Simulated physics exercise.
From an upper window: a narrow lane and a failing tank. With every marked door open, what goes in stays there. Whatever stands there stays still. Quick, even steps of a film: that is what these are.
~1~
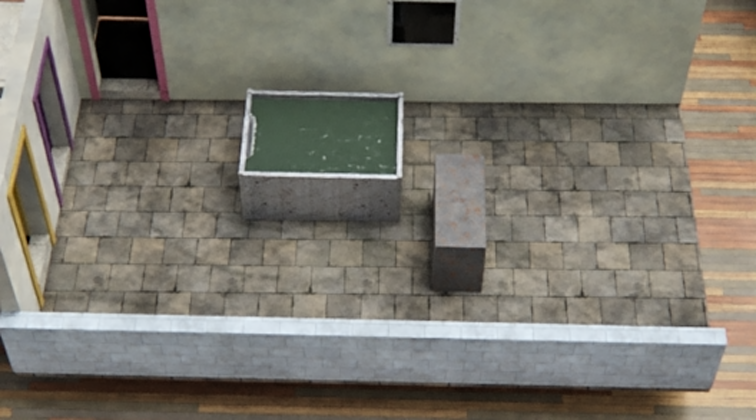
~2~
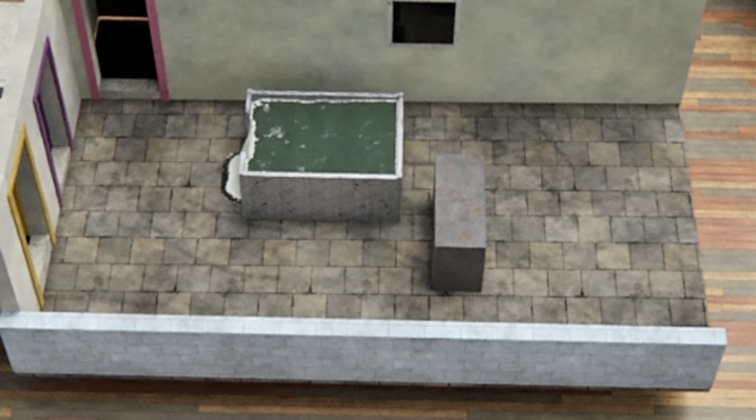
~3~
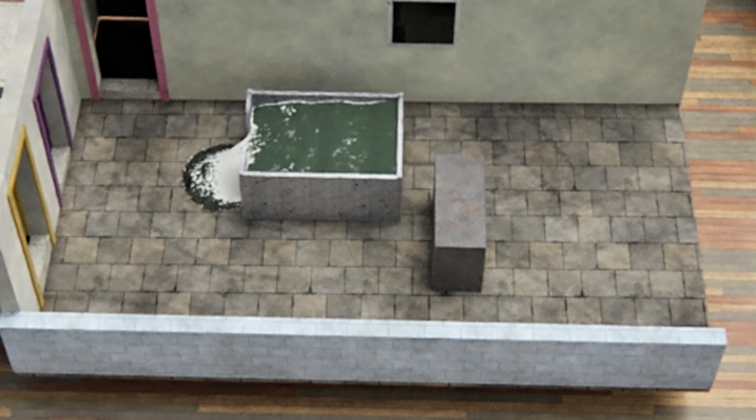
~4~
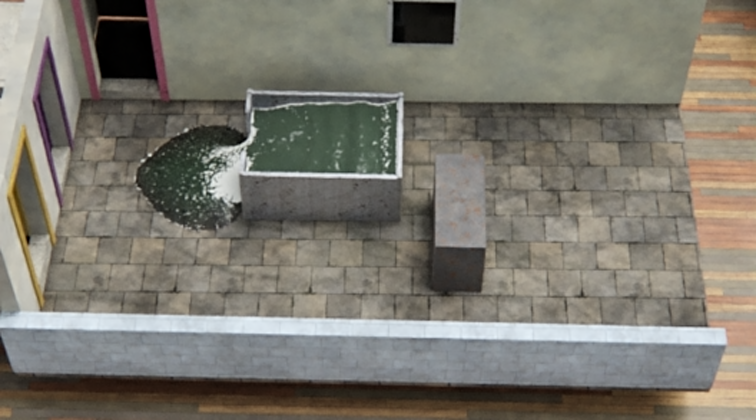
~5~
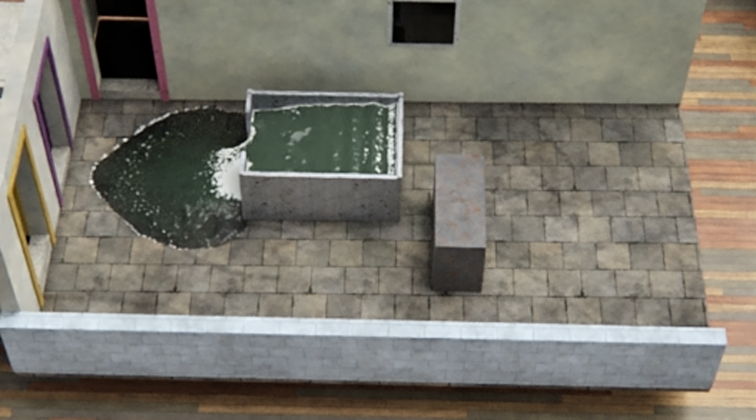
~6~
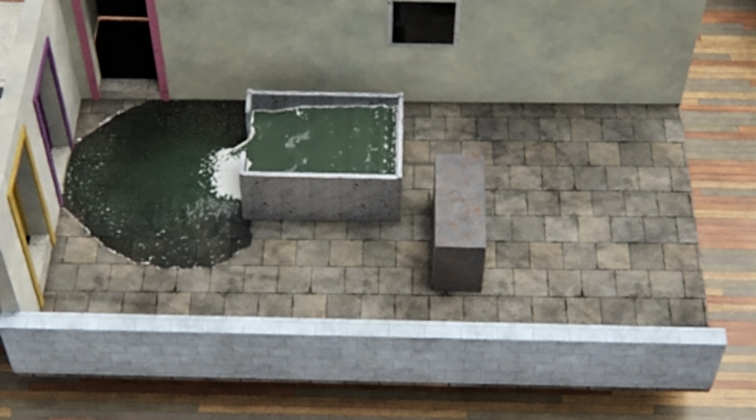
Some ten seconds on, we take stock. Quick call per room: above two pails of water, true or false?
Pink door: True; purple door: True; yellow door: False.
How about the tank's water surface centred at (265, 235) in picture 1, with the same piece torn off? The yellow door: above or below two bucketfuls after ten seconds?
Result - yellow door crosses the threshold.
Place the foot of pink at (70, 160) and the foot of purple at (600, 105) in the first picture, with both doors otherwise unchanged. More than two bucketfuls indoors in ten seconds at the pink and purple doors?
The pink door overflows, and the purple door falls short.
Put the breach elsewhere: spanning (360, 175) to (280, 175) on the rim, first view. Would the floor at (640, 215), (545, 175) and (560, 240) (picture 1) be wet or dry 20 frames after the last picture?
Taking the three spots as listed, they end up inundated, spared and inundated.
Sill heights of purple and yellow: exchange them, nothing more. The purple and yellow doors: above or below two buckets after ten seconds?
Purple door: Over the threshold. Yellow door: Over the threshold.
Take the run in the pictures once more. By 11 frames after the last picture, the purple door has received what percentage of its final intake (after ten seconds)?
About 50 per cent.
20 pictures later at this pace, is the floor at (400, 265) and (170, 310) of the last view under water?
Untouched, then submerged.
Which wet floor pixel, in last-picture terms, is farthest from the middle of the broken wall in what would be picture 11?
About (36, 335).
A moment on, water covers 25 % of the floor; the pink door wet at the sill, nothing in, the purple door over two buckets in, the yellow door wet at the sill, nothing in.
Next, water covers 25 % of the floor; the pink door under two buckets in, the purple door far over two buckets in, the yellow door wet at the sill, nothing in.
Then, water covers 40 % of the floor; the pink door over two buckets in, the purple door far over two buckets in, the yellow door wet at the sill, nothing in.
Later, water covers 60 % of the floor; the pink door over two buckets in, the purple door far over two buckets in, the yellow door wet at the sill, nothing in.
In the end, water covers 85 % of the floor; the pink door over two buckets in, the purple door far over two buckets in, the yellow door wet at the sill, nothing in.
